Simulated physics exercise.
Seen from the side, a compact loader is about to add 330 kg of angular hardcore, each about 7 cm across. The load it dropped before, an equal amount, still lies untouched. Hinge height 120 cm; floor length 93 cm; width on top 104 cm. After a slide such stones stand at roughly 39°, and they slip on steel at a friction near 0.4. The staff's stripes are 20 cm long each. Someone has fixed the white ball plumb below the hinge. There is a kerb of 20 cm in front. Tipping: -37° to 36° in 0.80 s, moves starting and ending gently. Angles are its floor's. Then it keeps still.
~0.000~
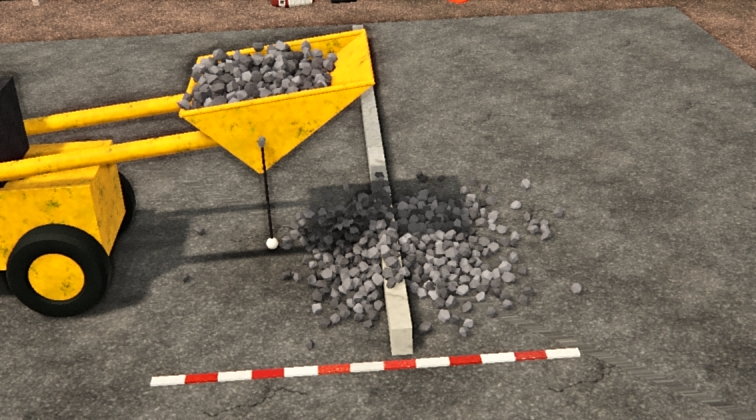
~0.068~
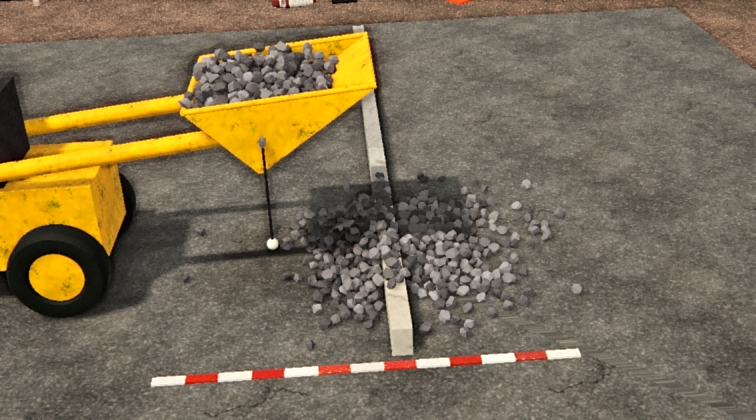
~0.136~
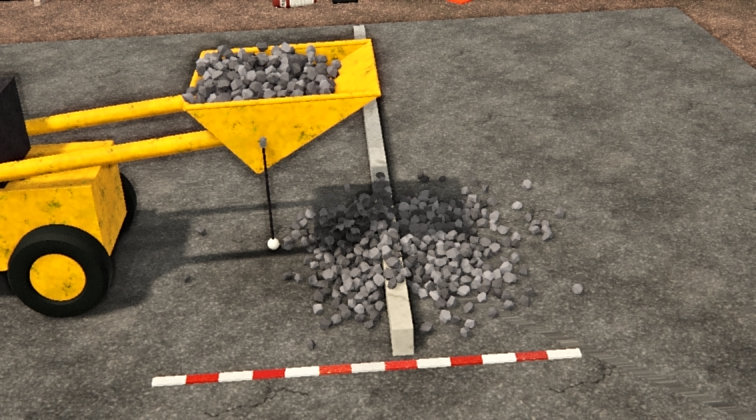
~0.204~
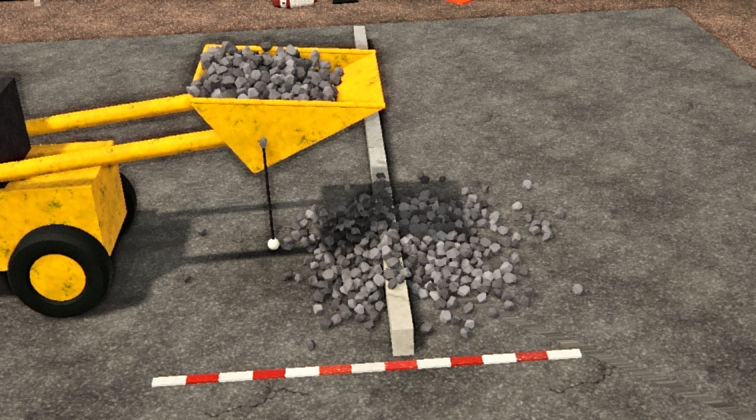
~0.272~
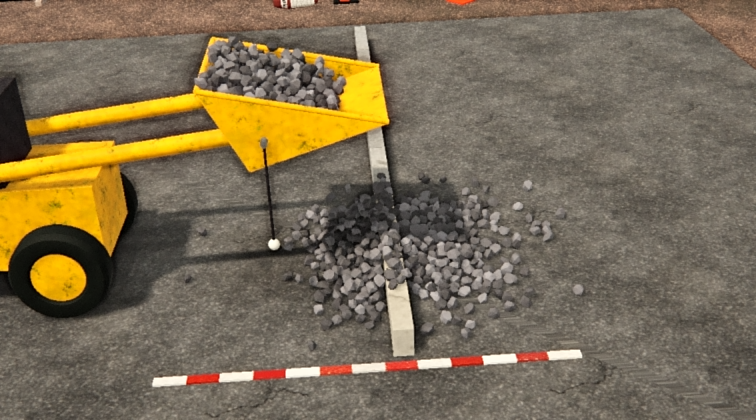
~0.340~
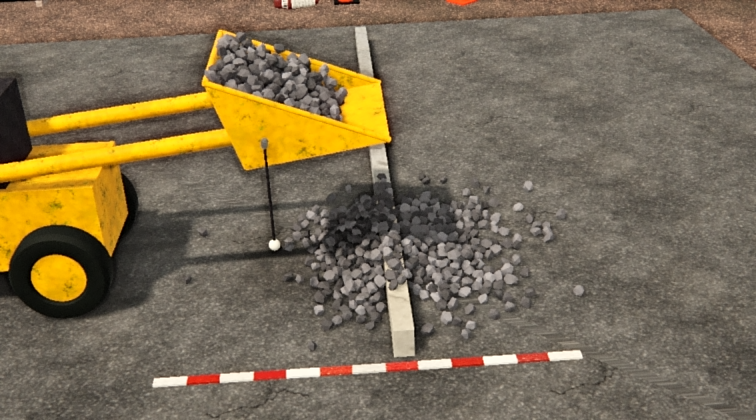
At the start, a yellow loader at left holds a bucket of grey stones above a loose pile lying across a pale kerb, behind a red-and-white striped staff. The bucket gradually tilts, its right-hand lip lowering while the stones shift inside it; the pile below stays still.
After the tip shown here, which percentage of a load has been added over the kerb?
Roughly 75 out of 100.
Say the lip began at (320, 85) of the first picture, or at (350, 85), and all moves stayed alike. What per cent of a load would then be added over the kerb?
Case one about 15 %, case two about 50 %.
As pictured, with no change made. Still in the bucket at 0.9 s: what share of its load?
Roughly 95 per cent remains inside.
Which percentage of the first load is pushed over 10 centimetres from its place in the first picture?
Close to 5 in a hundred of them.
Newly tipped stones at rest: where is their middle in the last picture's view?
I'd put their centre close to (422, 232).
After 0.6 s the floor is at 25°; in per cent of one load, 100 in the bucket, 52 on this side of the kerb, 48 over the kerb; the foremost stones are at (546, 228).
After 0.9 s the floor is at 36°; in per cent of one load, 94 in the bucket, 59 on this side of the kerb, 48 over the kerb; the foremost stones are at (546, 228).
After 1.2 s the floor is at 36°; in per cent of one load, 42 in the bucket, 83 on this side of the kerb, 75 over the kerb; the foremost stones are at (546, 228).
After 3.9 s the floor is at 36°; in per cent of one load, 0 in the bucket, 77 on this side of the kerb, 123 over the kerb; the foremost stones are at (557, 233). Net gain over the kerb, 75.
